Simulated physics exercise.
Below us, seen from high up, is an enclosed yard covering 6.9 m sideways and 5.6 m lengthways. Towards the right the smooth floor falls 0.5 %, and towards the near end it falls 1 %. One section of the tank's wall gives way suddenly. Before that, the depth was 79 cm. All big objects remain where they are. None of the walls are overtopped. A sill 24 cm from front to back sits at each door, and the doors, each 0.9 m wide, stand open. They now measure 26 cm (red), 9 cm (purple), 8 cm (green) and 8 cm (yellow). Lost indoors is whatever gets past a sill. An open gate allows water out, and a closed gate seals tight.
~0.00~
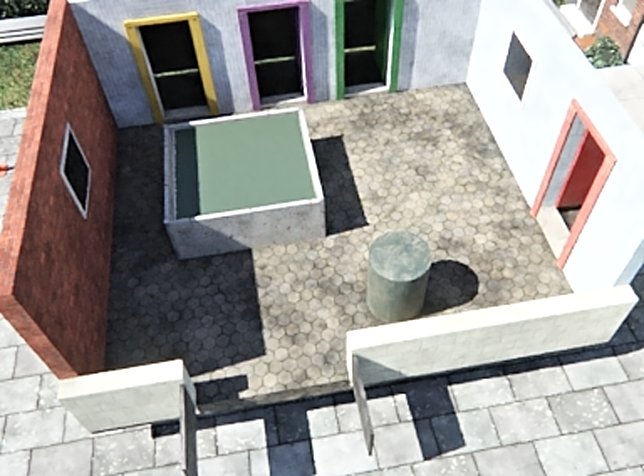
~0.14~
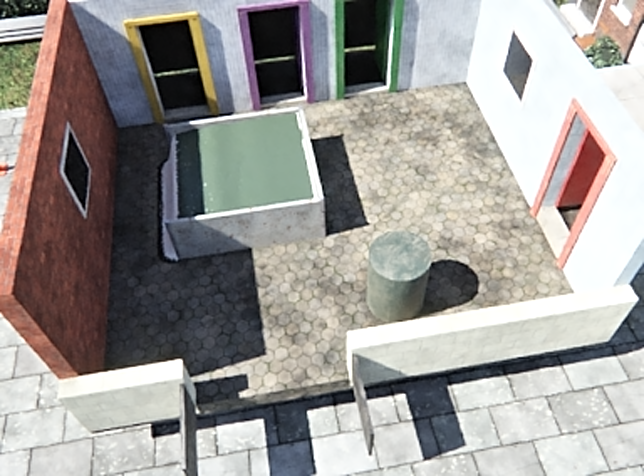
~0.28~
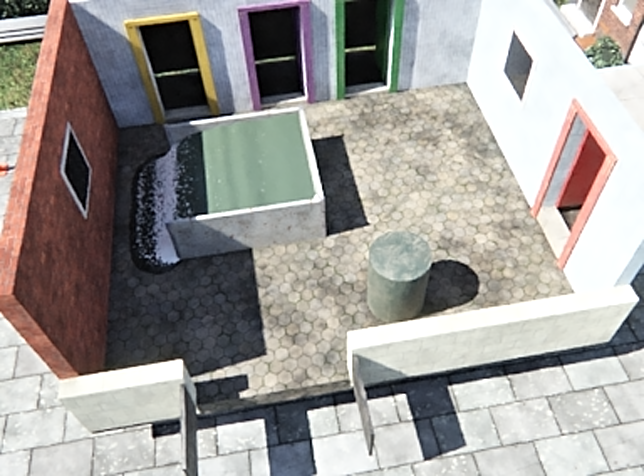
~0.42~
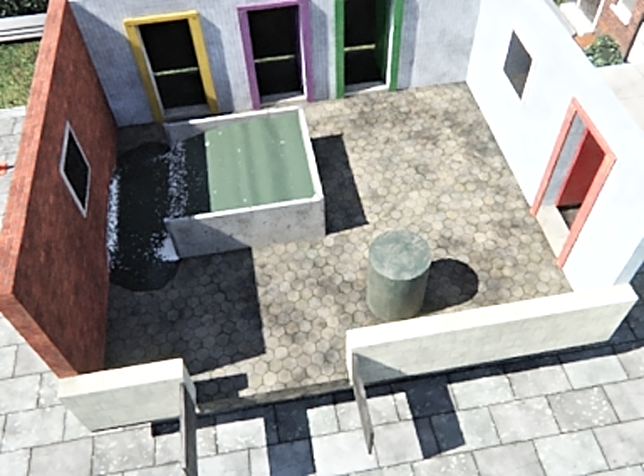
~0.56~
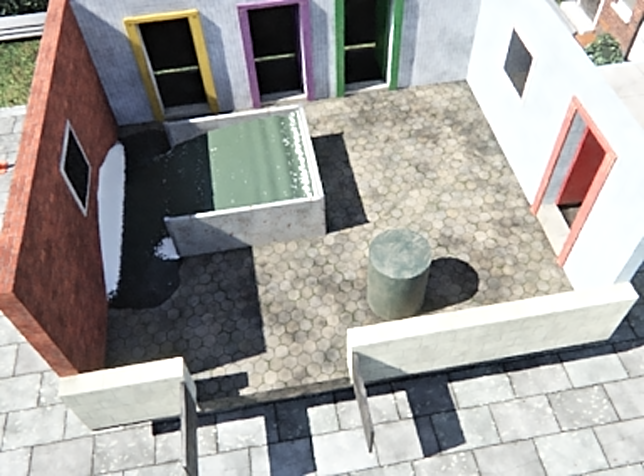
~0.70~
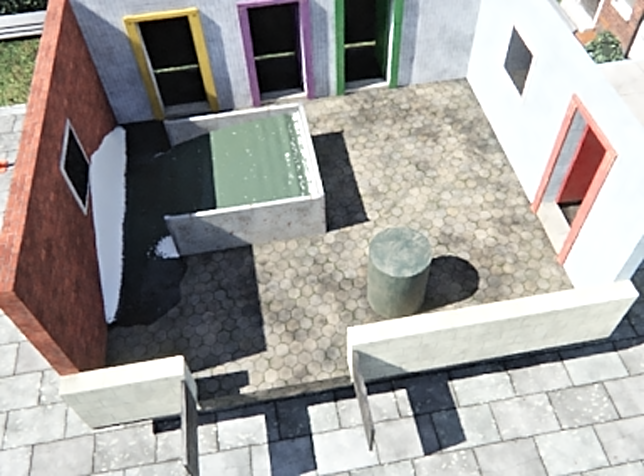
To begin with, green water sits still in a walled tank in a paved yard with yellow, purple, green and red doorways. The tank's left side gives way and water pours out, foaming across the paving to the red brick wall, then spreads along it towards the near end as the tank's level drops.
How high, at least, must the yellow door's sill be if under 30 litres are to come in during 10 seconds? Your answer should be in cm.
I would say about 21 cm.
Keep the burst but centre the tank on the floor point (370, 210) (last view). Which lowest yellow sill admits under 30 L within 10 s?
Then close to 16 cm.
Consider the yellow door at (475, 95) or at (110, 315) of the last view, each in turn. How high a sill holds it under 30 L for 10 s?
About 20 cm, then about 16 cm.
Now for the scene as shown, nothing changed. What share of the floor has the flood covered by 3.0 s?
Roughly 50 percent.
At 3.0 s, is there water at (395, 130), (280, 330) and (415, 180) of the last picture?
1: Awash; 2: Awash; 3: Unwetted.
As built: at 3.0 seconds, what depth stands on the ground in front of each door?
Depths in cm: Red 0, purple 7, green 4, yellow 20.
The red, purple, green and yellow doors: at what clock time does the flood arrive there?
Arrives: Red 4.5 s / purple 2.0 s / green 2.6 s / yellow 1.3 s.
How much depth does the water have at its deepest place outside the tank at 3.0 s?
39 cm.
After 1.4 s water covers 20 % of the floor, deepest (62 cm) near (119, 124); 8 cm at the yellow door, 0 litres in over its 8 cm sill.
After 3.0 s water covers 50 % of the floor, deepest (39 cm) near (105, 400); 20 cm at the yellow door, 86 litres in over its 8 cm sill.
After 10.0 s water covers 95 % of the floor, deepest (16 cm) near (441, 342); 7 cm at the yellow door, 155 litres in over its 8 cm sill.
At the yellow door as built, the water arrived by 1.3 s and peaked near 23 cm at 2.4 s.
With a sill of 17.5 cm, 48 litres would have come in within the 10 s; with 23.5 cm, 19 litres. So under 30 litres takes about 21 cm.
